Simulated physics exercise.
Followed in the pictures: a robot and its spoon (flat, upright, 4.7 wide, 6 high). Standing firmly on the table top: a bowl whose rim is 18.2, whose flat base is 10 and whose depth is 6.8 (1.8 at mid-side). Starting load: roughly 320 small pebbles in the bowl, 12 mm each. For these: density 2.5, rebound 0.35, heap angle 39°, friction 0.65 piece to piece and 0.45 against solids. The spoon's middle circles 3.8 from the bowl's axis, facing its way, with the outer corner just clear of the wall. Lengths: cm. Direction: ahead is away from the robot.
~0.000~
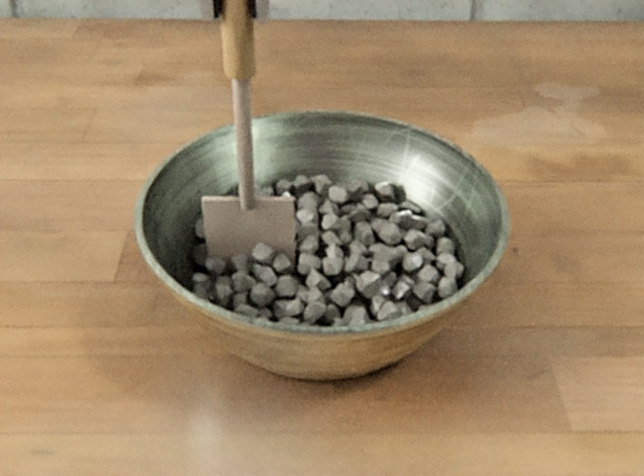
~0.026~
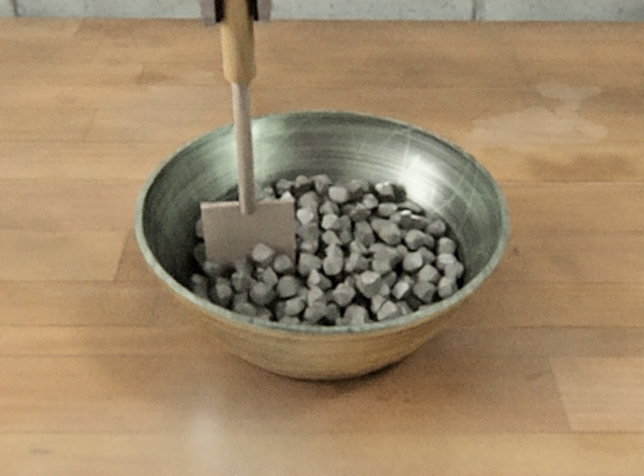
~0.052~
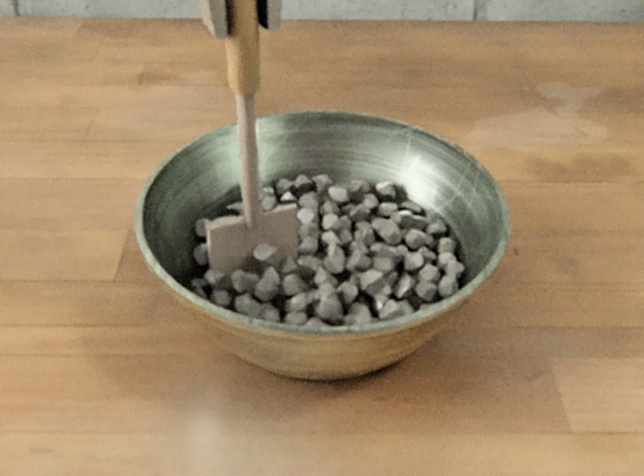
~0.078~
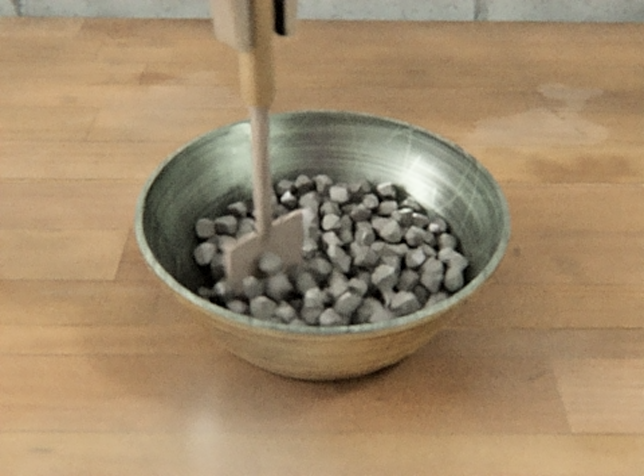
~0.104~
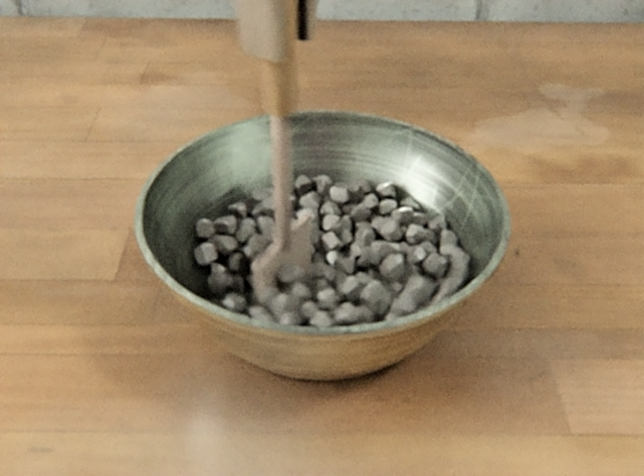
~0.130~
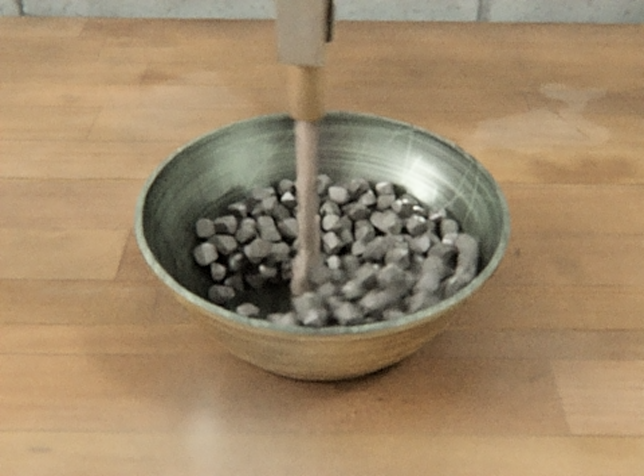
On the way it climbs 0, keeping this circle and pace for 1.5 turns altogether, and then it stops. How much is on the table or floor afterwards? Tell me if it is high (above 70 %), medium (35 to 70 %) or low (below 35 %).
It is low, below 35 %.
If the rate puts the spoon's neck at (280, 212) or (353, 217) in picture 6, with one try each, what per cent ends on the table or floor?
Some 15 and 45 per cent respectively.
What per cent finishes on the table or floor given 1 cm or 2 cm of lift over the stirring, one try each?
First try about 25 per cent, second about 20 per cent.
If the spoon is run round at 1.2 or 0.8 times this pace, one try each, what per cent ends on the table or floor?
It would be some 40 and 20 percent respectively.
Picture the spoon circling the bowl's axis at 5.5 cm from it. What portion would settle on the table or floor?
Then about 15 %.
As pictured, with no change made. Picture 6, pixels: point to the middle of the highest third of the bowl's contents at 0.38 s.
Around pixel (292, 157).
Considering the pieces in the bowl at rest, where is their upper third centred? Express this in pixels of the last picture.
At about (385, 189).
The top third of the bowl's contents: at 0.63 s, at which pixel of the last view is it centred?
Close to pixel (347, 298).
After 0.38 s, 258° round, highest piece 9 above the table; 290 in the bowl, 14 on the table or floor, 12 in flight or on the tool.
After 0.63 s, 76° round, highest piece 9 above the table; 258 in the bowl, 46 on the table or floor, 12 in flight or on the tool.
After 0.95 s, 180° round, highest piece 7 above the table; 238 in the bowl, 78 on the table or floor.
After 1.65 s, 180° round, highest piece 7 above the table; 238 in the bowl, 78 on the table or floor.
In the end, 238 in the bowl, 78 on the table or floor. That is 25 % on the table or floor.
